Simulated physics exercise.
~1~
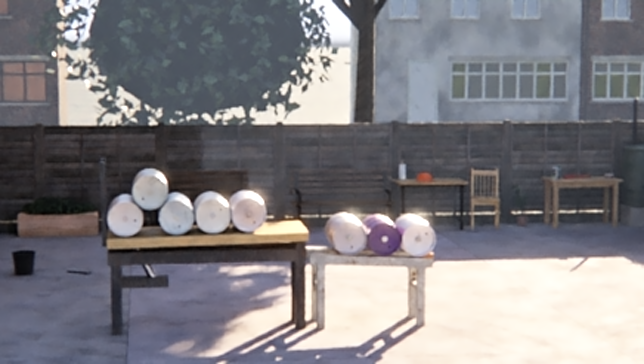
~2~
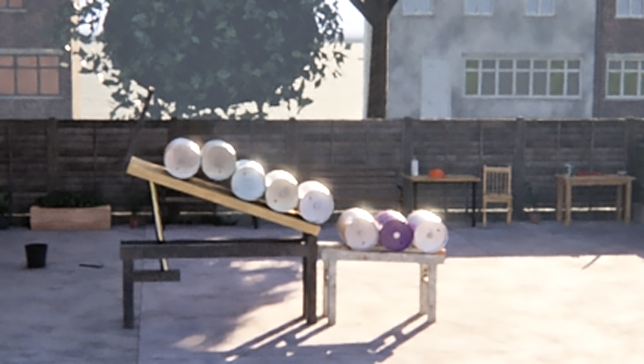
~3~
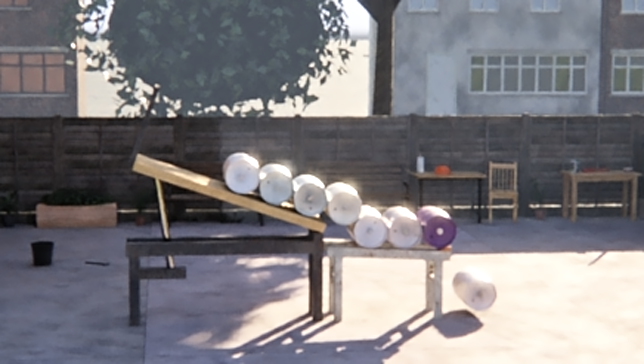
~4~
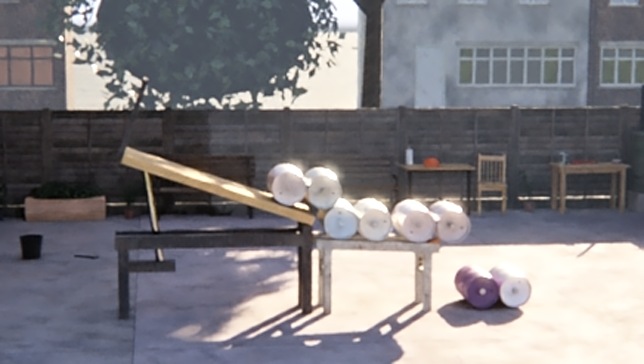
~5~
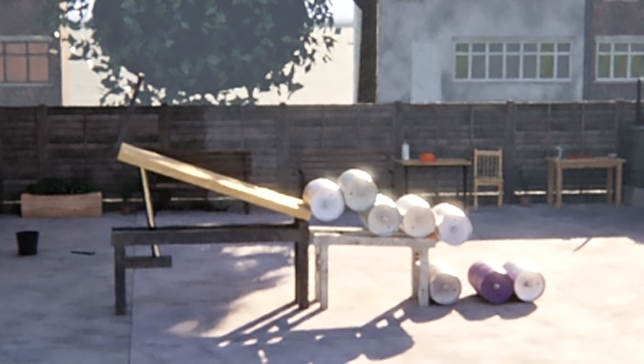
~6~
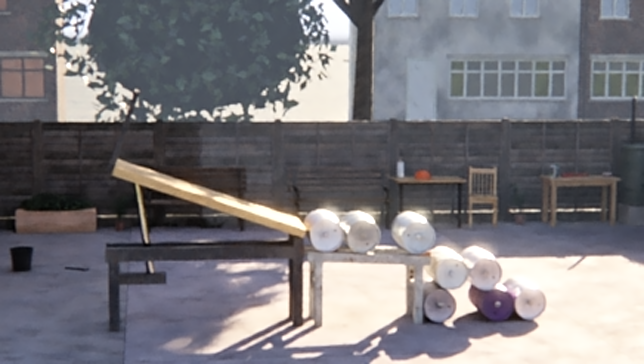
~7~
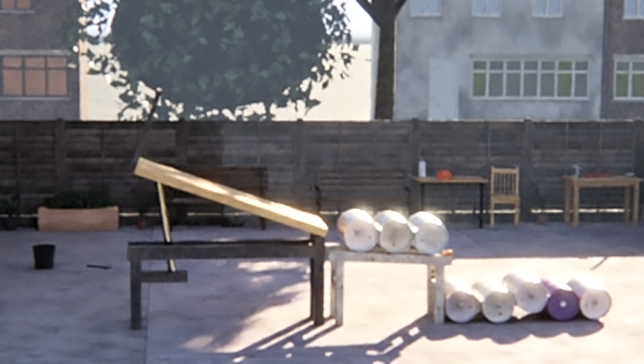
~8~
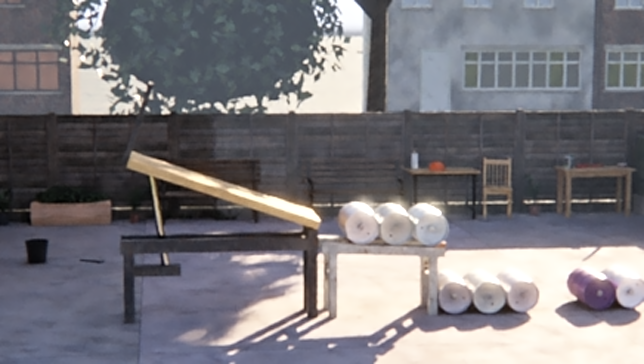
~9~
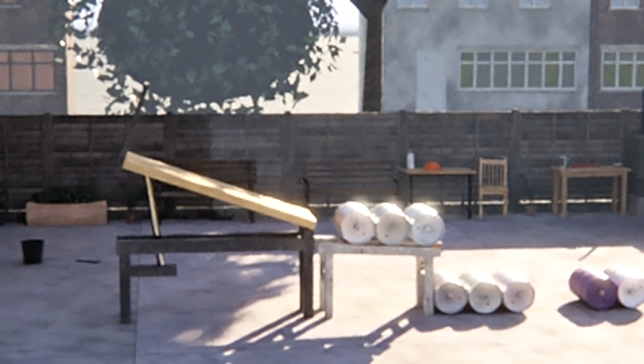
At first, five white kegs are piled on a flat wooden tabletop at the left, while a purple one sits between two white ones on a lower rack beside it. The tabletop's left edge lifts, and the kegs line up and roll down toward the rack. One white keg is pushed off the far end, and the purple one follows it to the ground. More white kegs drop beside and onto them as the deck empties. The purple keg and a white one roll away right, leaving three kegs near the rack's foot and three still on top.
